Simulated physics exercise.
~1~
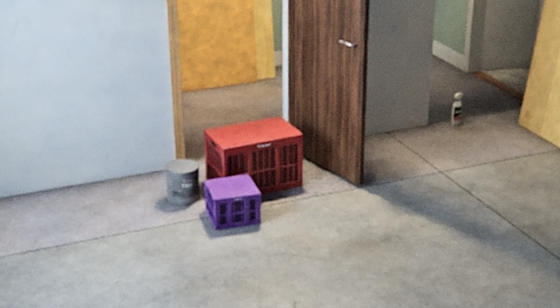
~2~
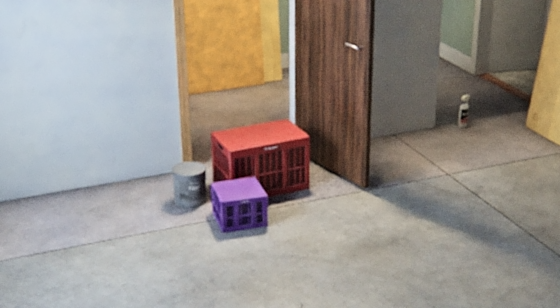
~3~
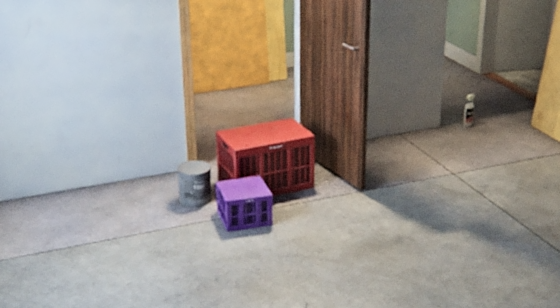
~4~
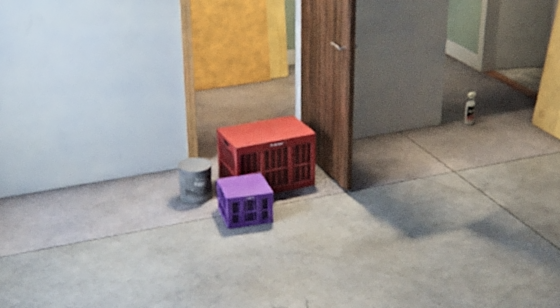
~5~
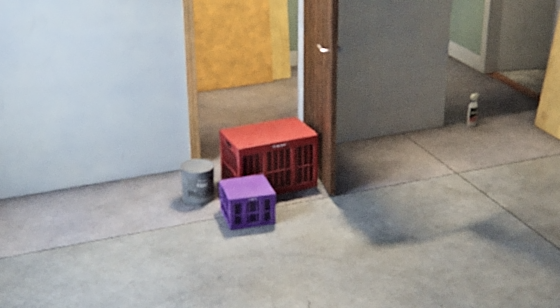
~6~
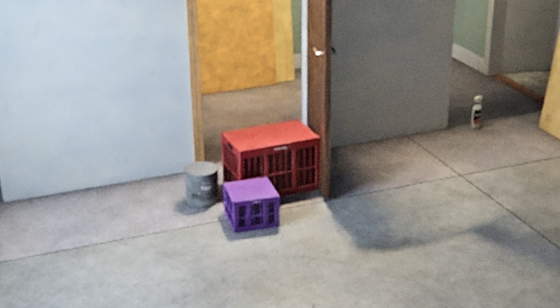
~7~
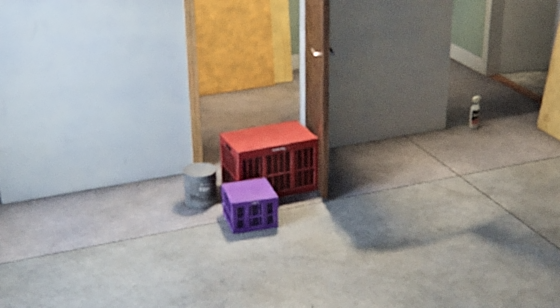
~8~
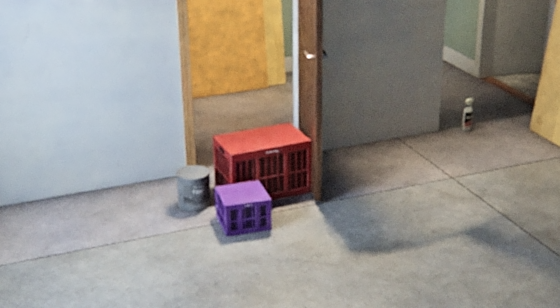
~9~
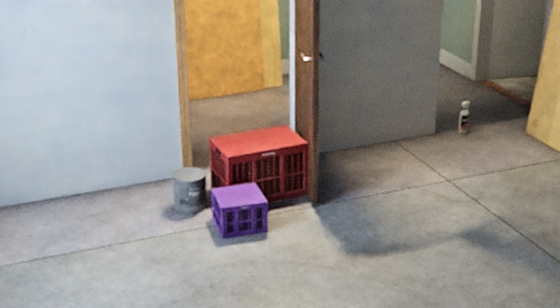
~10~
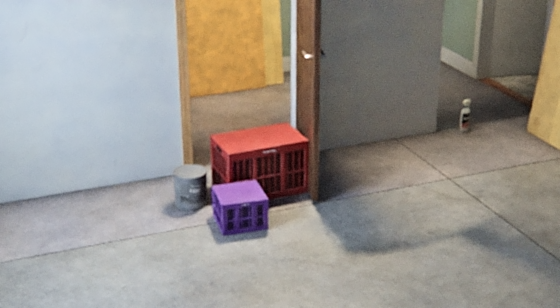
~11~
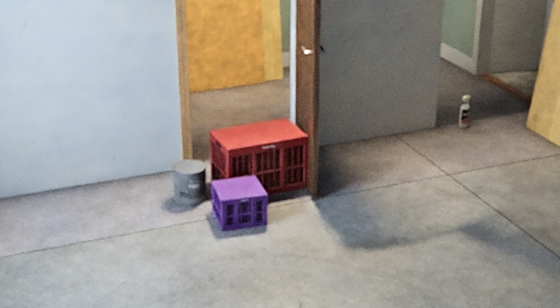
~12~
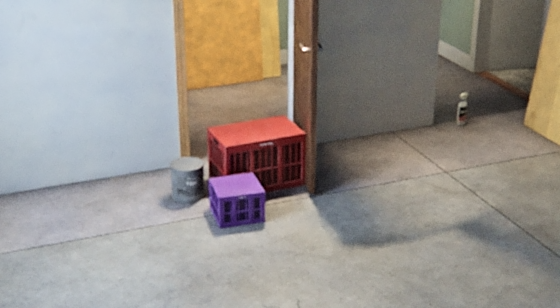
To begin with, a dark brown wooden door stands wide open in a grey-floored room, with a red chest, a smaller purple crate and a grey pail grouped by the doorway to its left. The view sways slightly throughout. The door then swings away from its wide-open position, its broad wooden face narrowing. It slows and soon shows little more than its edge, just beside the red chest. From there it stays still, partly open. The chest, crate and pail never shift, and all remain in place at the end.
